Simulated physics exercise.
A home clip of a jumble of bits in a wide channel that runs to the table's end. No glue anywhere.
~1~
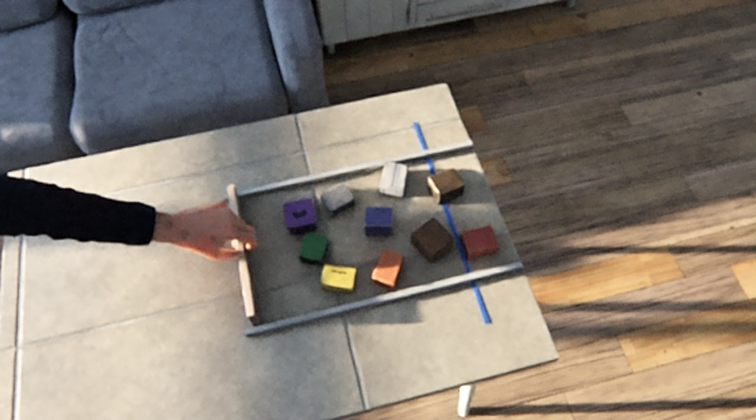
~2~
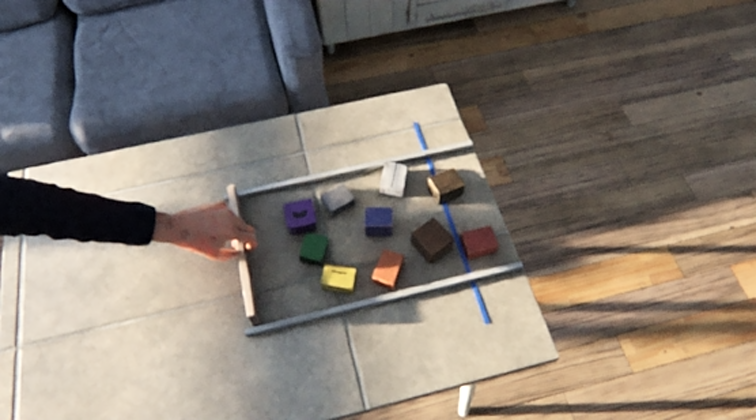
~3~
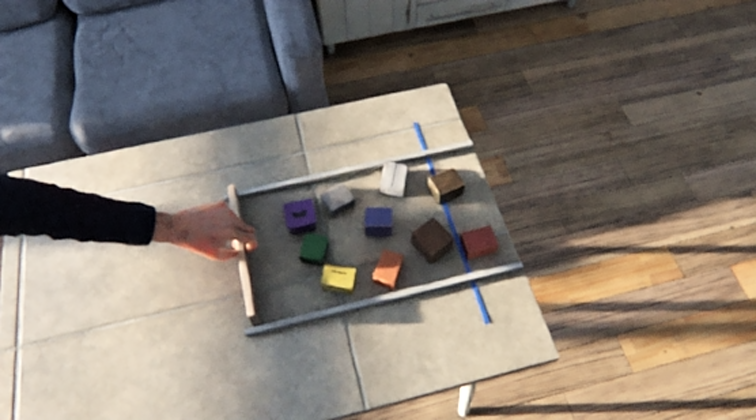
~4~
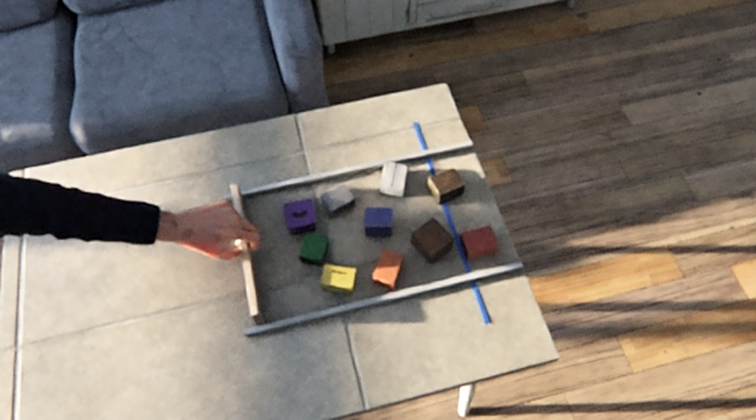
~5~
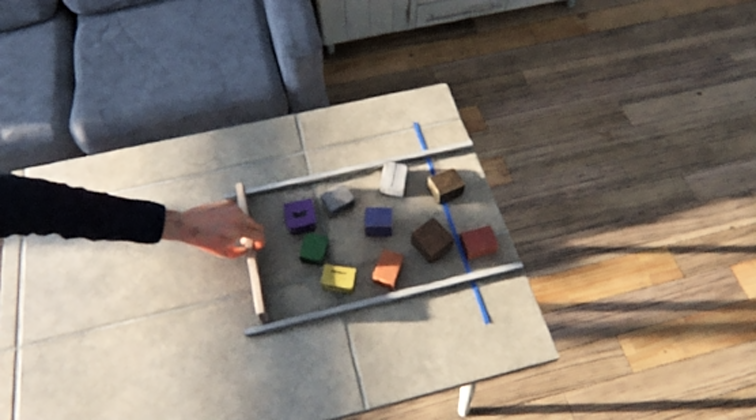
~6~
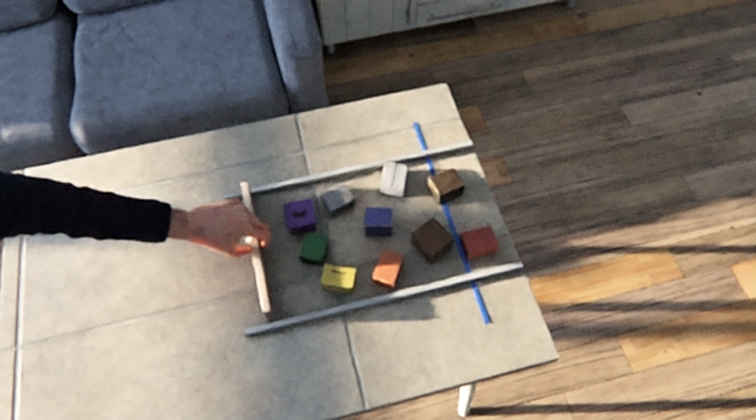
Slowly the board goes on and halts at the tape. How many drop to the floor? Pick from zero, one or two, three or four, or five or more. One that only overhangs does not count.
The number that fall off is three or four.
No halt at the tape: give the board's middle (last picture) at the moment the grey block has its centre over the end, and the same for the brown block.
Near (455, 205) and (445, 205).
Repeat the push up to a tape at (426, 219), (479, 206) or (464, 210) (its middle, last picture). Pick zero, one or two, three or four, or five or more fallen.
One after another: None; at least five; more than four.
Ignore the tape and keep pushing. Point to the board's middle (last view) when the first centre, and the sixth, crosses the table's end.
First at (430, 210), next at (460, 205).
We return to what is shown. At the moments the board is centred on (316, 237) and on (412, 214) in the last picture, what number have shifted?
First 4, then 10.
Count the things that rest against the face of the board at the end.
That makes 3.
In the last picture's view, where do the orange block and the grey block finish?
Near (505, 249) and (473, 166).
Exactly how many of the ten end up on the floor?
It comes to 4.
Soon after, none off yet; red block at rest near (479, 242); black block at rest near (446, 186); brown block at rest near (432, 240).
At rest, the number that fall off is three or four; fallen, white box, brown block, black block and red block.
